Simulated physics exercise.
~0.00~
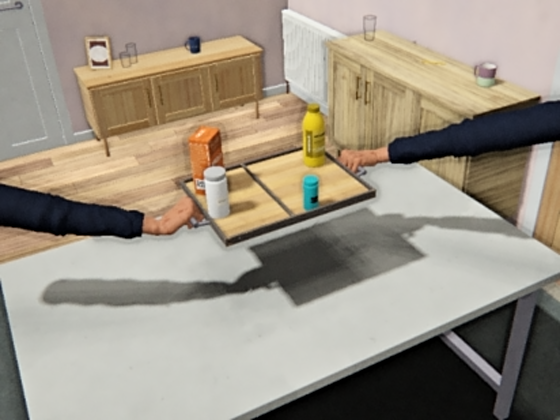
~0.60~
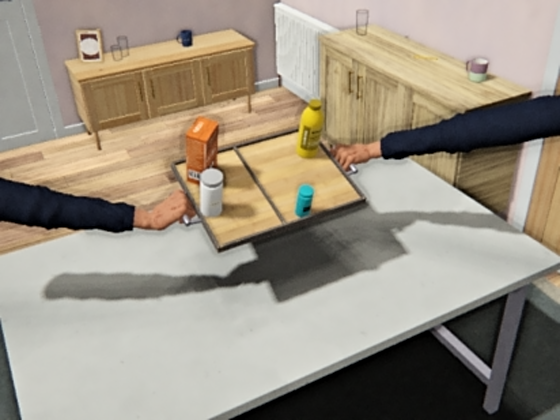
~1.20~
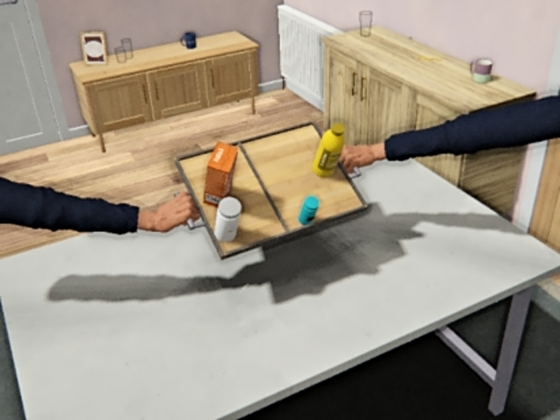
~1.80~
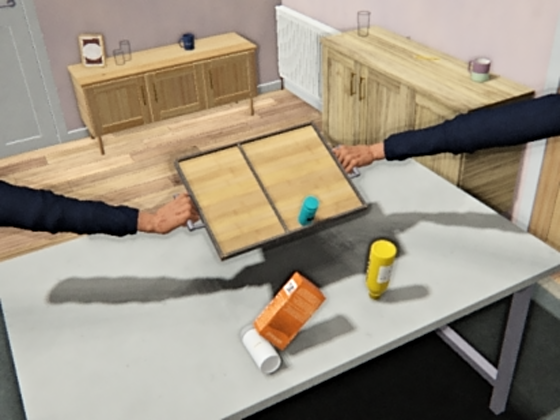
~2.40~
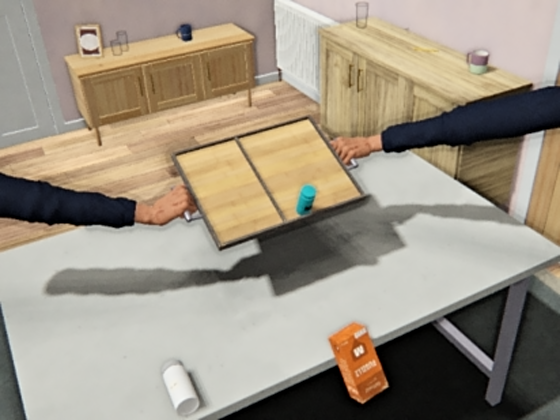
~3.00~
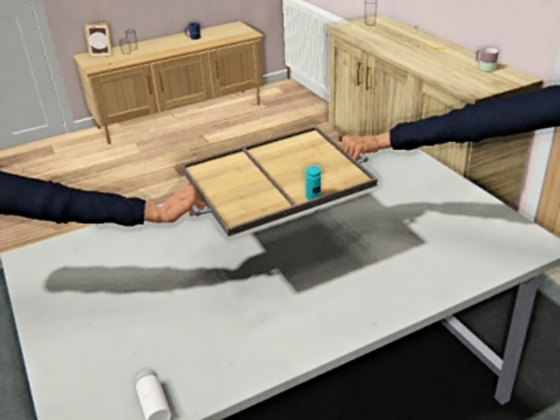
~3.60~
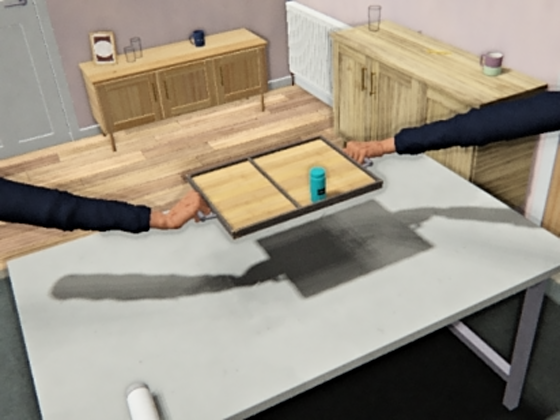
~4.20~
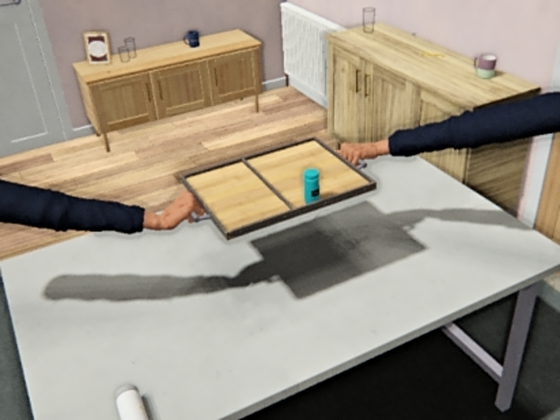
Tilting tray held by two hands spilling carton, yellow bottle and white jar onto table, then levelling with turquoise shaker still upright.
